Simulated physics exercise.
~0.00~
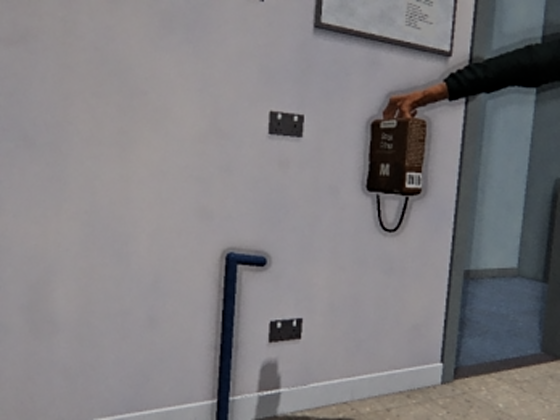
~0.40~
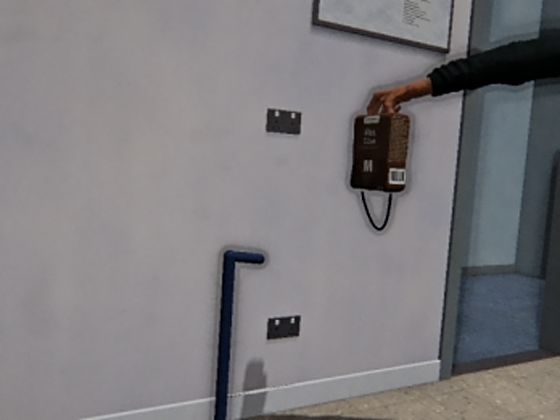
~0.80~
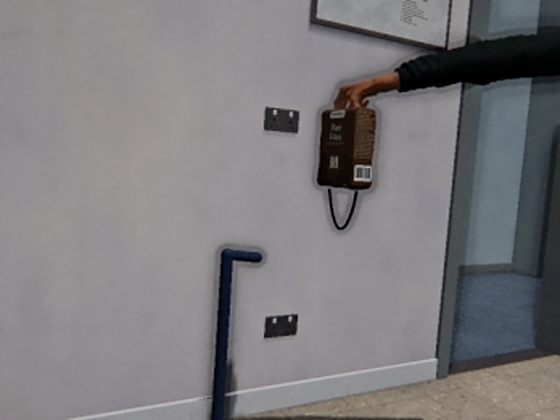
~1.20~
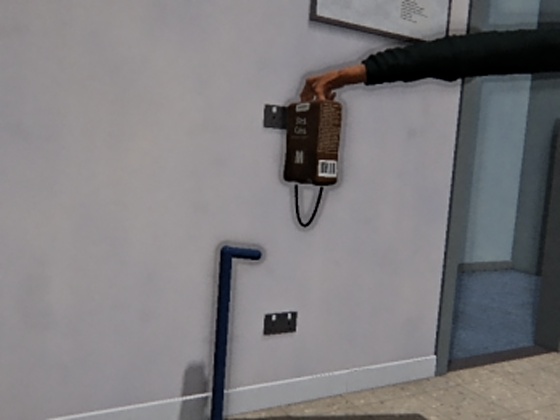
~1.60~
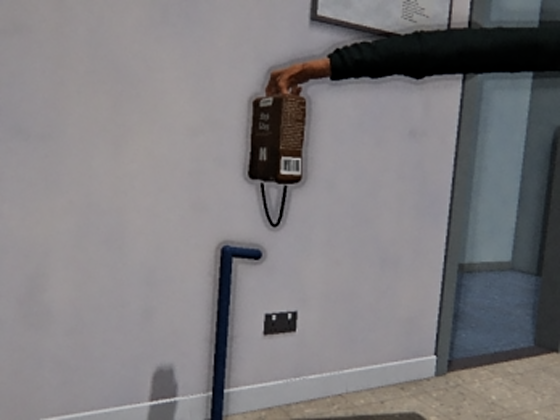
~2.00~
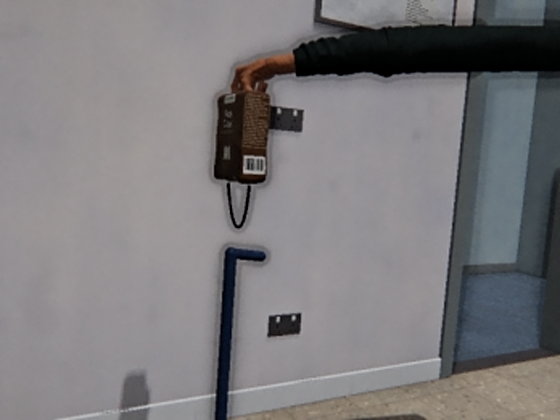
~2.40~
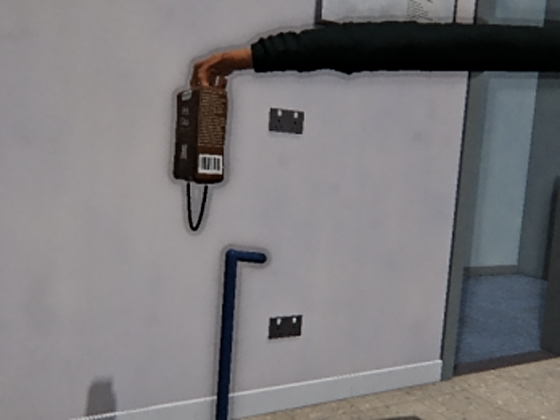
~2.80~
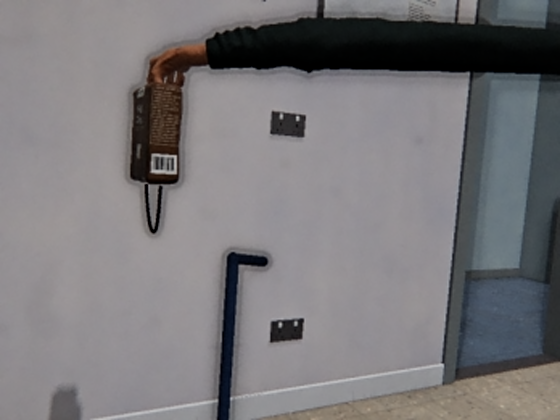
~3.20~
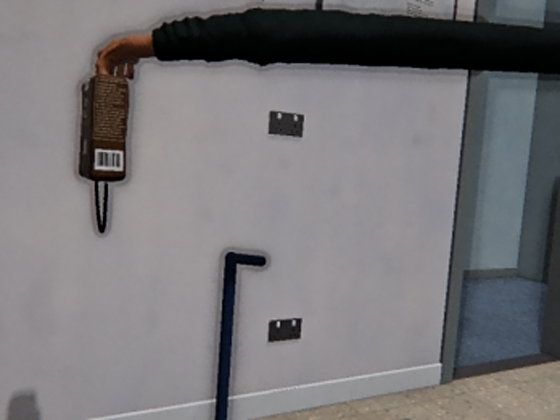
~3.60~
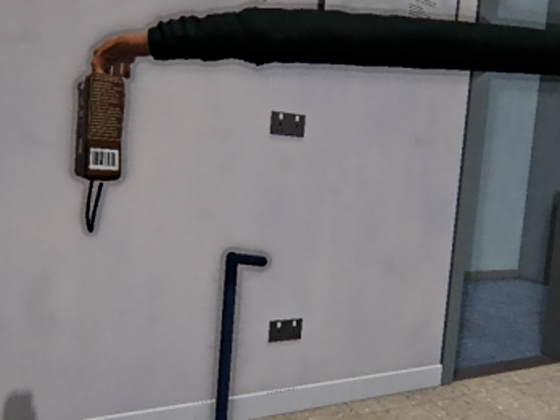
A brown bag with a dark loop hanging beneath it was carried leftward by a hand in a dark sleeve, passing above a short blue post with a bar at its top without catching, and it ended held still, upright, left of the post.
